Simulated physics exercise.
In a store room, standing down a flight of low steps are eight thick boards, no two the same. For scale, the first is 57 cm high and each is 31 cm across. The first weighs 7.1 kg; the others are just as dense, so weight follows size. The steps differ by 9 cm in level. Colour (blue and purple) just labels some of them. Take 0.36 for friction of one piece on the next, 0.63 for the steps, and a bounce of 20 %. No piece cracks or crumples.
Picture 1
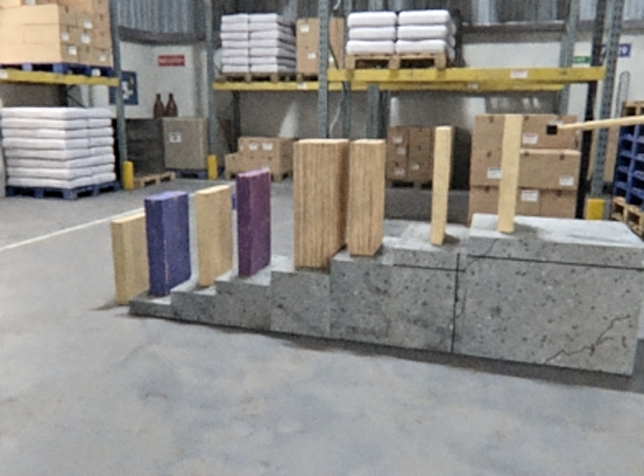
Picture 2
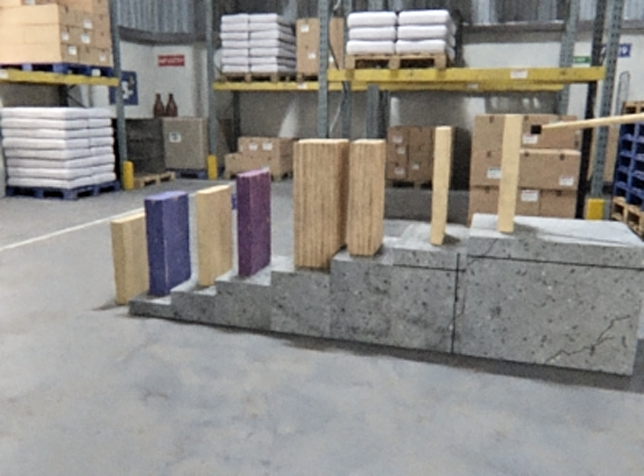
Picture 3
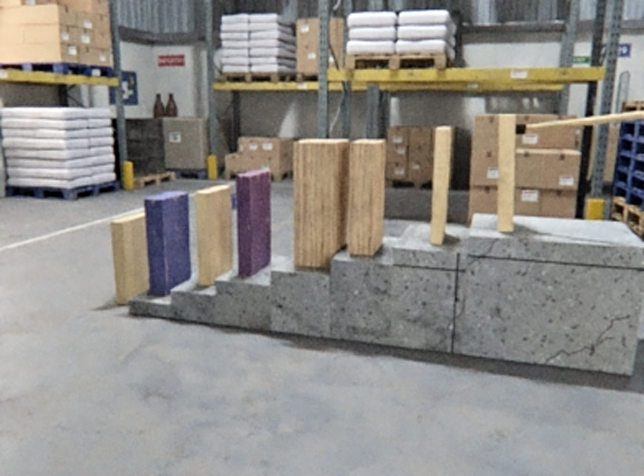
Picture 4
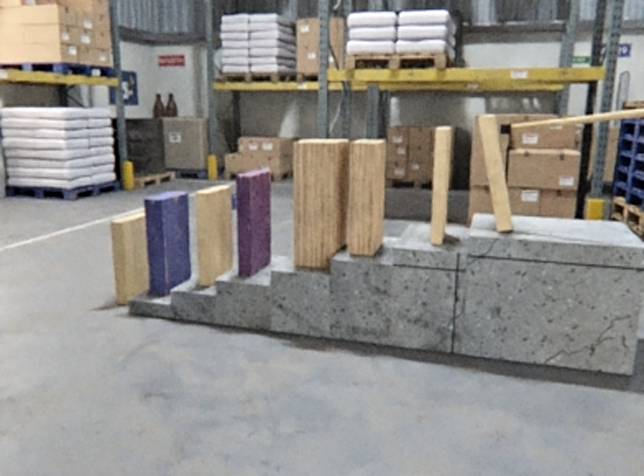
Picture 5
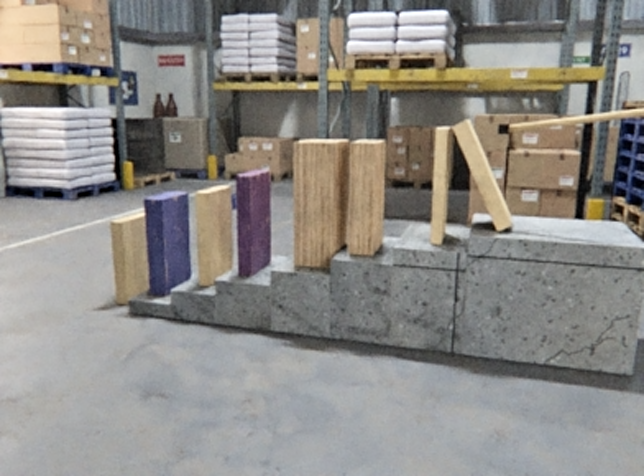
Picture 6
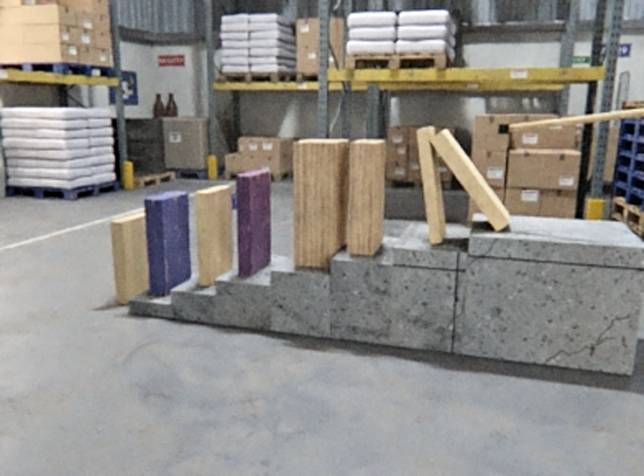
A pole pushing the top board on stone steps in a warehouse, the board tilting left and leaning against the next one.
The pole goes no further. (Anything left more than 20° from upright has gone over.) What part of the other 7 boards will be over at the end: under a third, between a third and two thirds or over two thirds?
Ending over: Less than a third.
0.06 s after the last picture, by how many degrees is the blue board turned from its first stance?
Roughly 0°.
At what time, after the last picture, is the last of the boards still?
At about 0.5 s.
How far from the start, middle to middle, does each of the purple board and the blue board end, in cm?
Purple 0, blue 0.
Then, 0.06 s after the last picture, none of the 7 other boards over, 1 disturbed.
Then, 0.11 s after the last picture, 1 of the 7 other boards over.
At rest, 1 of the 7 other boards over; purple board unmoved; blue board unmoved. That is 14 per cent. Six left standing. As the last picture would show them, middles, purple board near (255, 222), blue board near (169, 243).
